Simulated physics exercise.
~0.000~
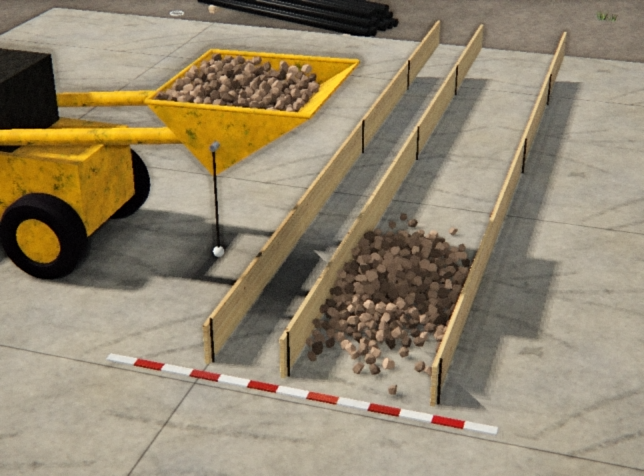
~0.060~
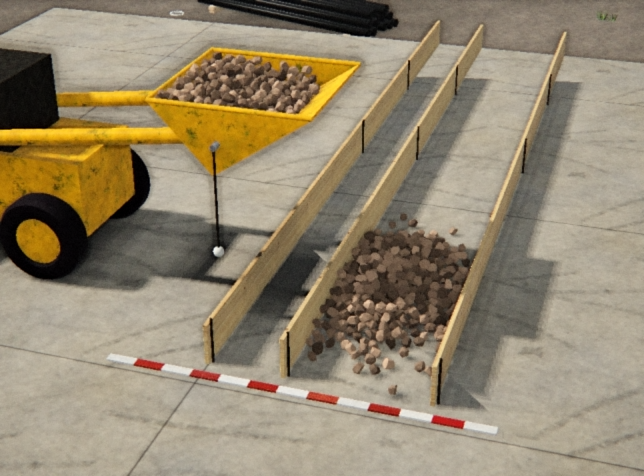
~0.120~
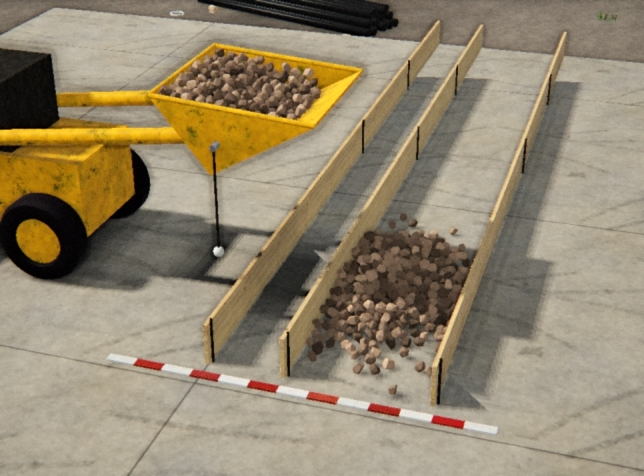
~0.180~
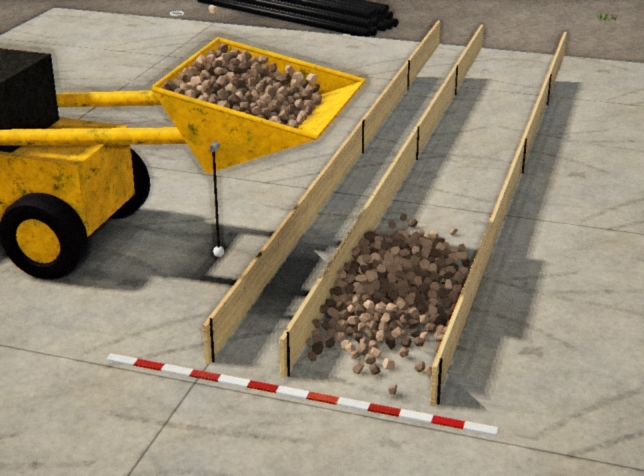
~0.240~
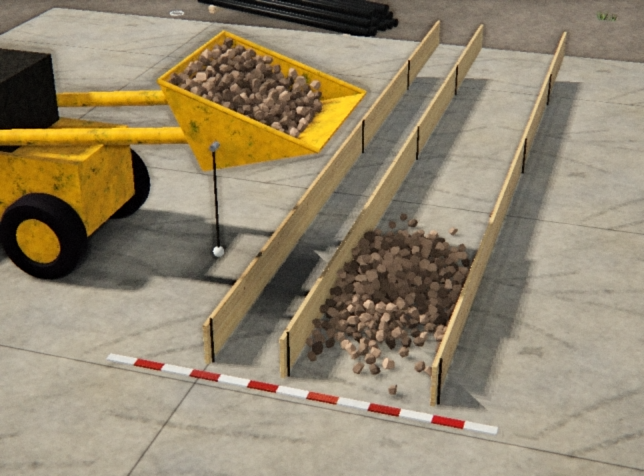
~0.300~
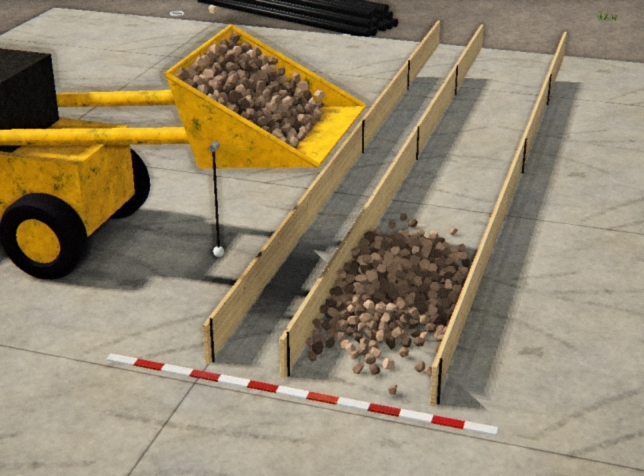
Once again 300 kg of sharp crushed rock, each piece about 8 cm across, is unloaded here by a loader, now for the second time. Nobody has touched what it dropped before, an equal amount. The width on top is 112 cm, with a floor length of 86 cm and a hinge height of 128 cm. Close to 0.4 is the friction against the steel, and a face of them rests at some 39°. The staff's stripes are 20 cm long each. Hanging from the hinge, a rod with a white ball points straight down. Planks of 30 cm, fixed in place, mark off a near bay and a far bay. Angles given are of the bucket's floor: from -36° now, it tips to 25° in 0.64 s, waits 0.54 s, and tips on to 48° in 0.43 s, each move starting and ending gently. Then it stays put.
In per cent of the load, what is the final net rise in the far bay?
It comes to roughly 54 per cent.
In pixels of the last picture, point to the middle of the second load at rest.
Middle: Approx. (345, 271) px.
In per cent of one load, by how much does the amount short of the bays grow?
Some 0 % of one load's worth.
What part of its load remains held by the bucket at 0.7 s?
About 100 per cent is held.
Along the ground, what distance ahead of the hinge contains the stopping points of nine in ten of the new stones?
About 120 cm.
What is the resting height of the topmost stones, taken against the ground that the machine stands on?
It reaches near 40 cm up from the ground.
After 0.5 s the floor is at 15°; in per cent of one load, 100 in the bucket, 100 in the far bay; the foremost stones are at (463, 297).
After 0.7 s the floor is at 25°; in per cent of one load, 100 in the bucket, 100 in the far bay; the foremost stones are at (463, 297).
After 2.1 s the floor is at 48°; in per cent of one load, 0 in the bucket, 45 in the near bay, 155 in the far bay; the foremost stones are at (467, 288).
After 4.7 s the floor is at 48°; in per cent of one load, 0 in the bucket, 46 in the near bay, 154 in the far bay; the foremost stones are at (466, 290). Net gain in the far bay, 54.
